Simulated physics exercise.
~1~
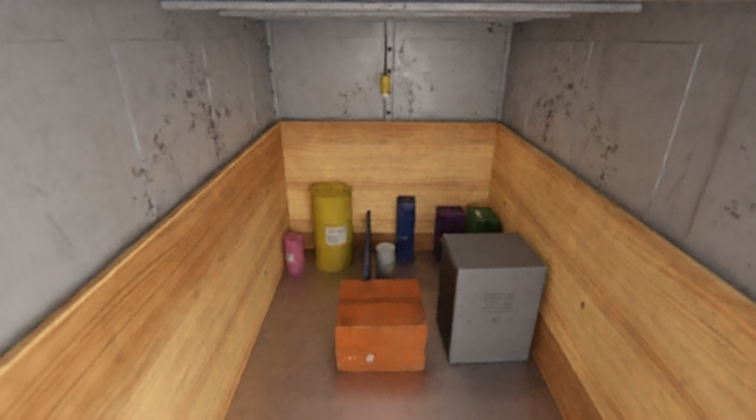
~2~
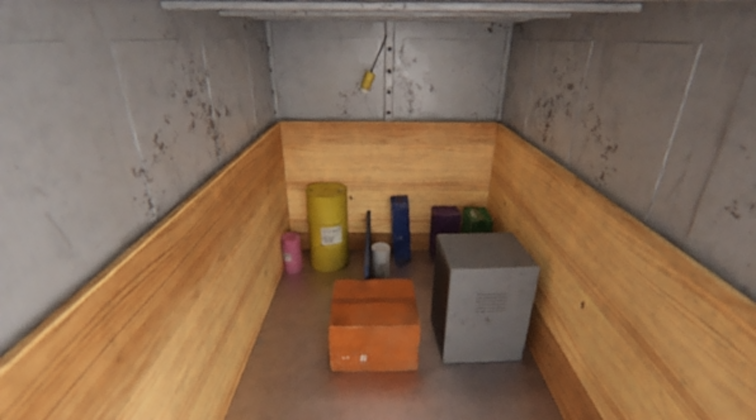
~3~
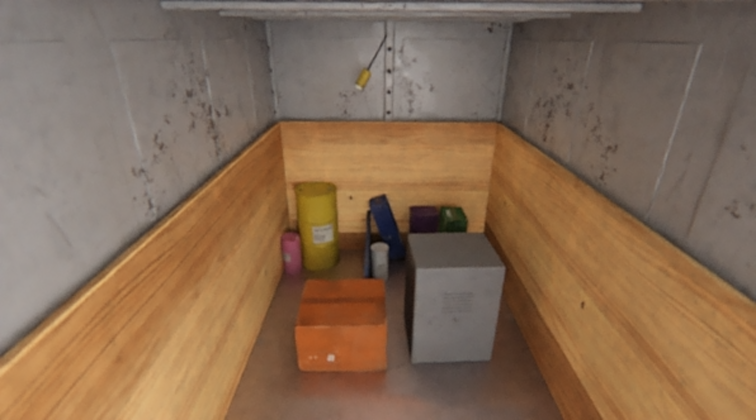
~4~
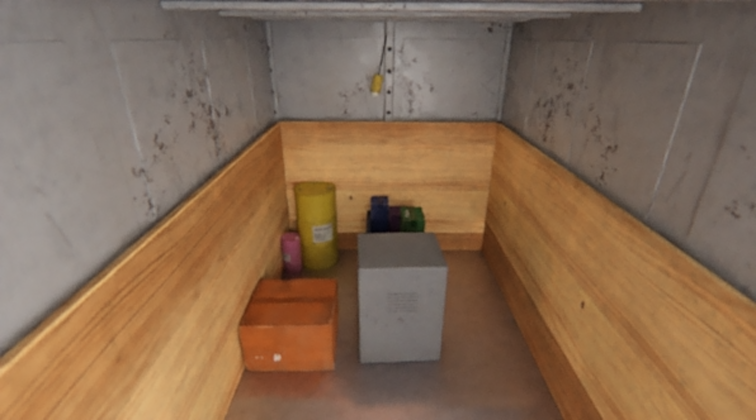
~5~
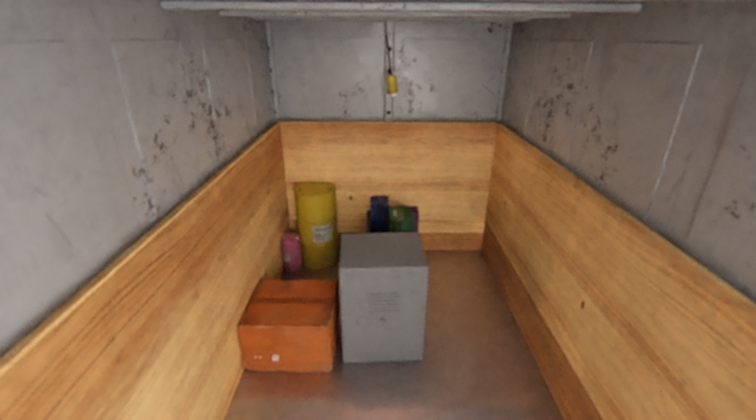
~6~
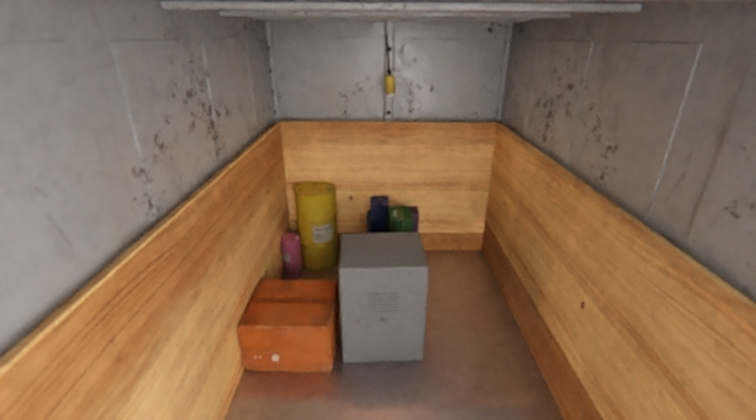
In a van's load bay, boxes and a grey appliance slide left, the blue box tilting, and all settle upright near drums.
